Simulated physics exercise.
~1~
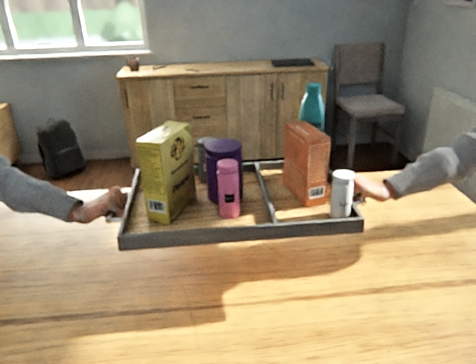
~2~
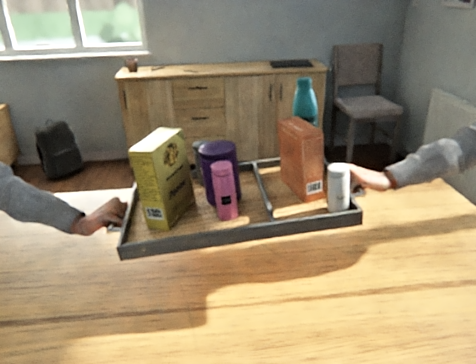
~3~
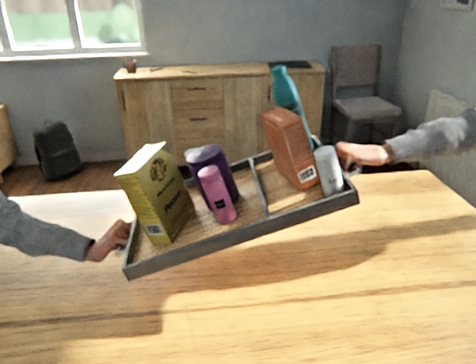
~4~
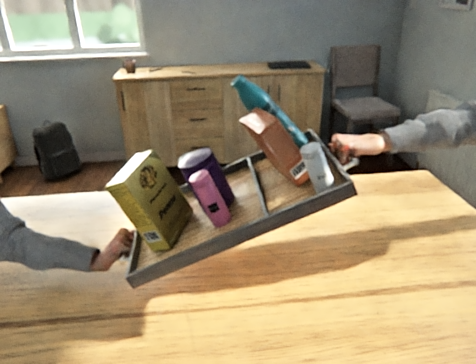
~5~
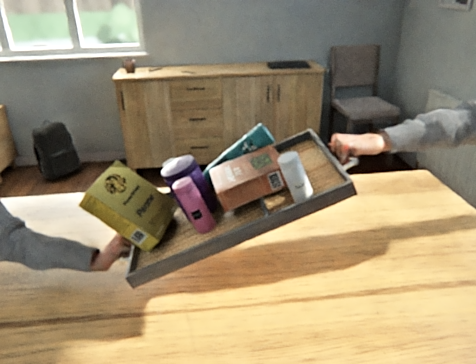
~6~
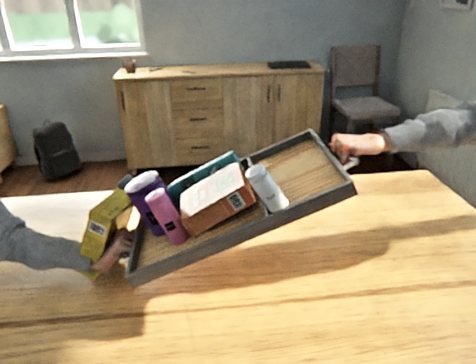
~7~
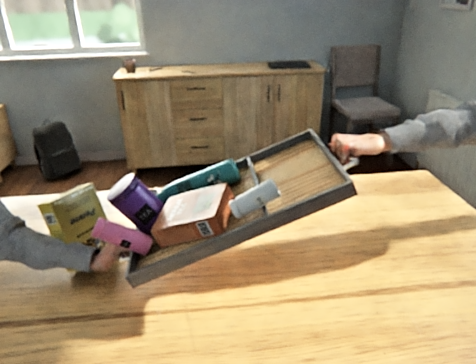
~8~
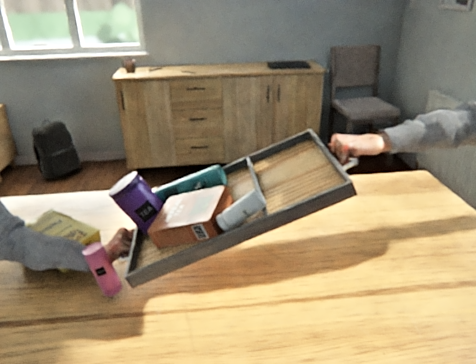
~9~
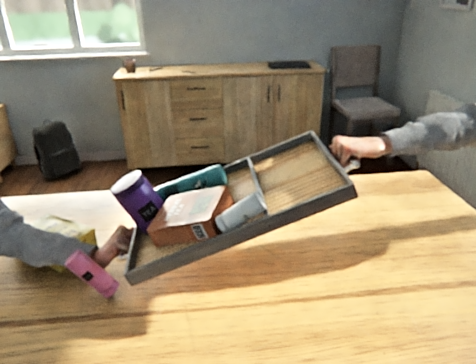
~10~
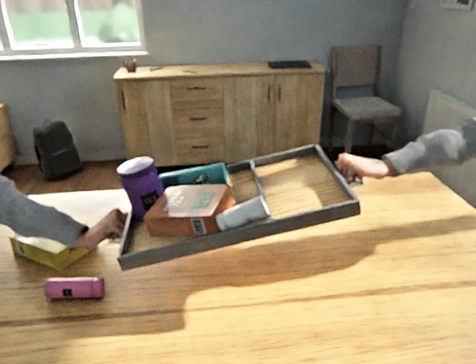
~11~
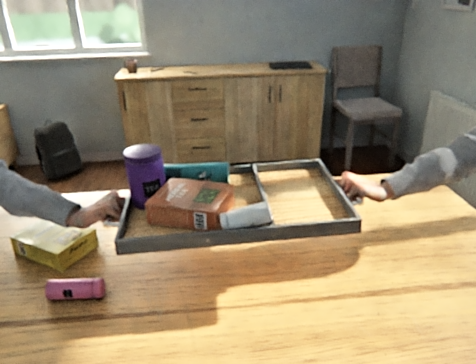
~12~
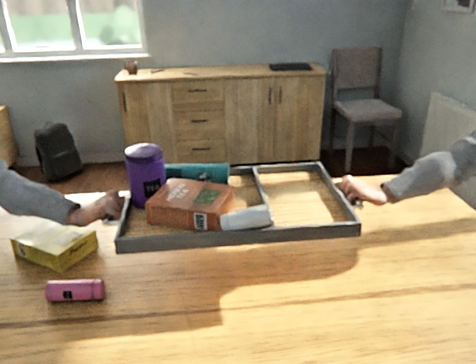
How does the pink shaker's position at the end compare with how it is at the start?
At the start the pink shaker stands upright on the tray, but at the end it lies on its side on the table.
